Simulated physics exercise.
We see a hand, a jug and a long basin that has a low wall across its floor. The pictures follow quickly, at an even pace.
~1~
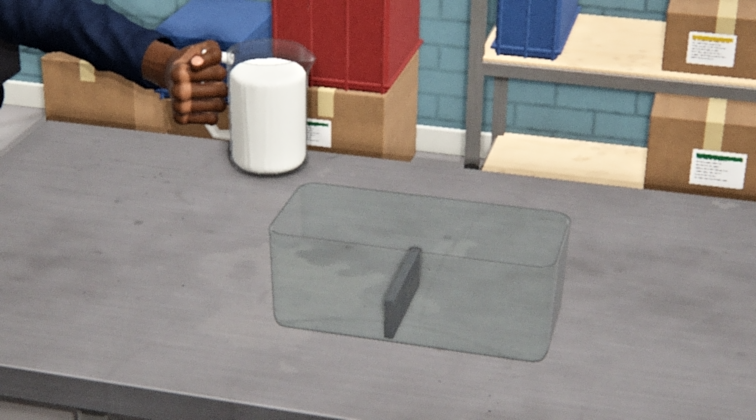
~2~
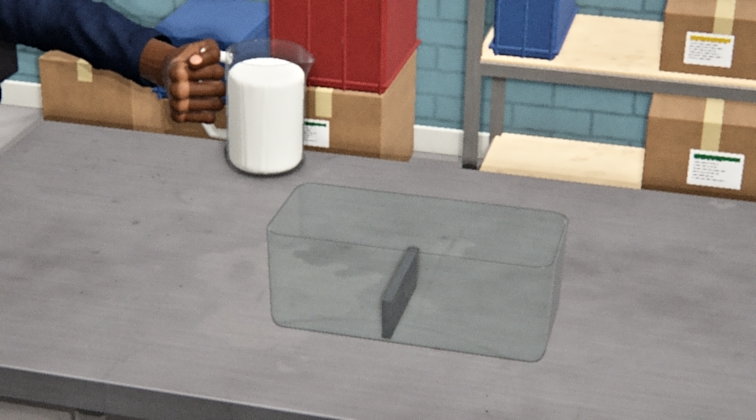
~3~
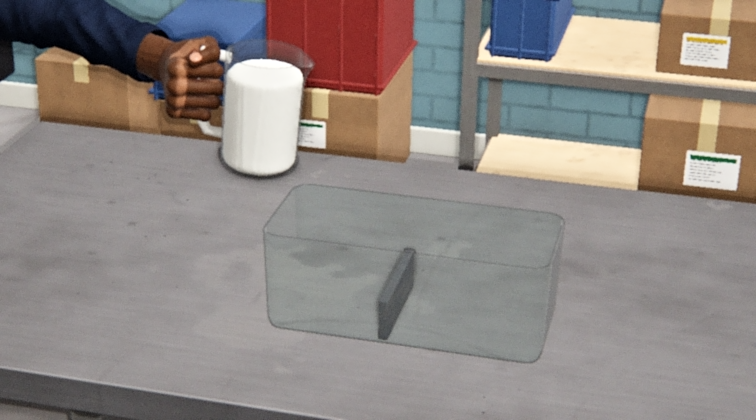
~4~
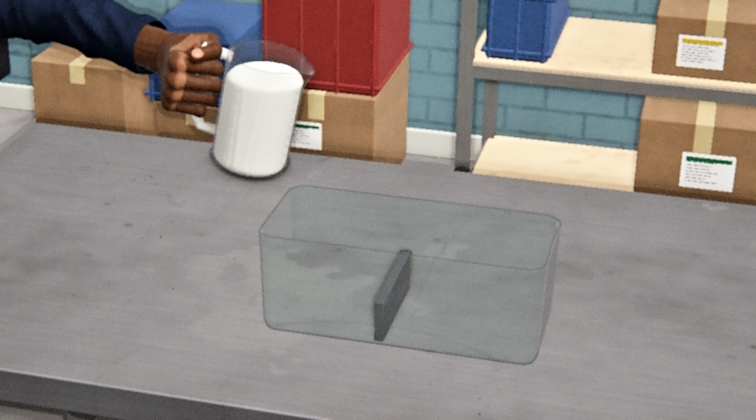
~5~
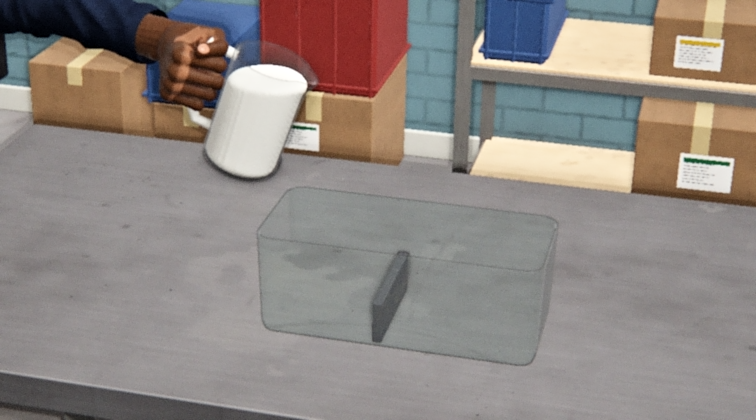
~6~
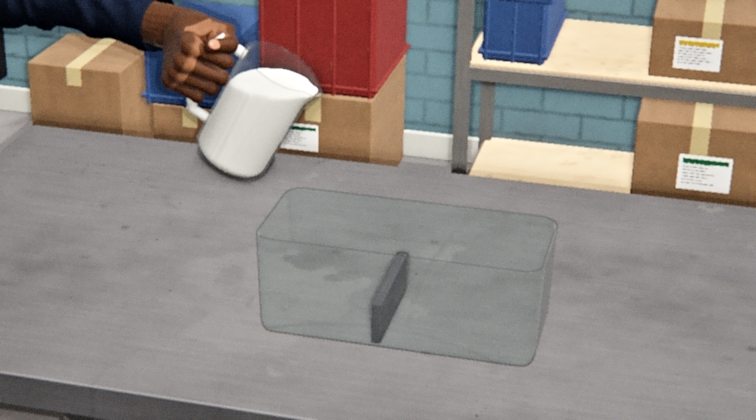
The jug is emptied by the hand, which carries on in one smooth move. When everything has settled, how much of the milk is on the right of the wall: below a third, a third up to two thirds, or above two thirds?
The right side ends up with below a third of it.
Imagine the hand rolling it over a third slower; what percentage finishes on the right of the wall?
I'd say close to 15 %.
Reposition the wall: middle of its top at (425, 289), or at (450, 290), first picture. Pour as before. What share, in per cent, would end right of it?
The first gives 10 %, the second 5 %.
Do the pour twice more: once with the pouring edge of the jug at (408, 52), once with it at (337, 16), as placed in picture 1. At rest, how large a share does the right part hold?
Estimate, in order: 95 and 95 per cent.
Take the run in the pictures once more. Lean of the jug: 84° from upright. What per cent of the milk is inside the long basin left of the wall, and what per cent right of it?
Split is about 5 % to the left and 0 % to the right.
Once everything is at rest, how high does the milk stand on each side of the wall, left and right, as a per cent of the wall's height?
I'd say about 50 for the left and about 10 for the right.
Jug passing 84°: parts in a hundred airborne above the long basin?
About 15 per cent.
A moment on, the jug is tipped on its side and 78 per cent is still to pour, 6 is left of the wall and 0 right of it.
Next, the jug is tipped on its side and 38 per cent is still to pour, 39 is left of the wall and 4 right of it.
Then the jug is tipped on its side and 13 per cent is still to pour, 63 is left of the wall and 16 right of it.
Later the jug is tipped on its side and 4 per cent is still to pour, 77 is left of the wall and 16 right of it.
At rest 83 per cent lies left of the wall, 17 right of it and 1 outside.
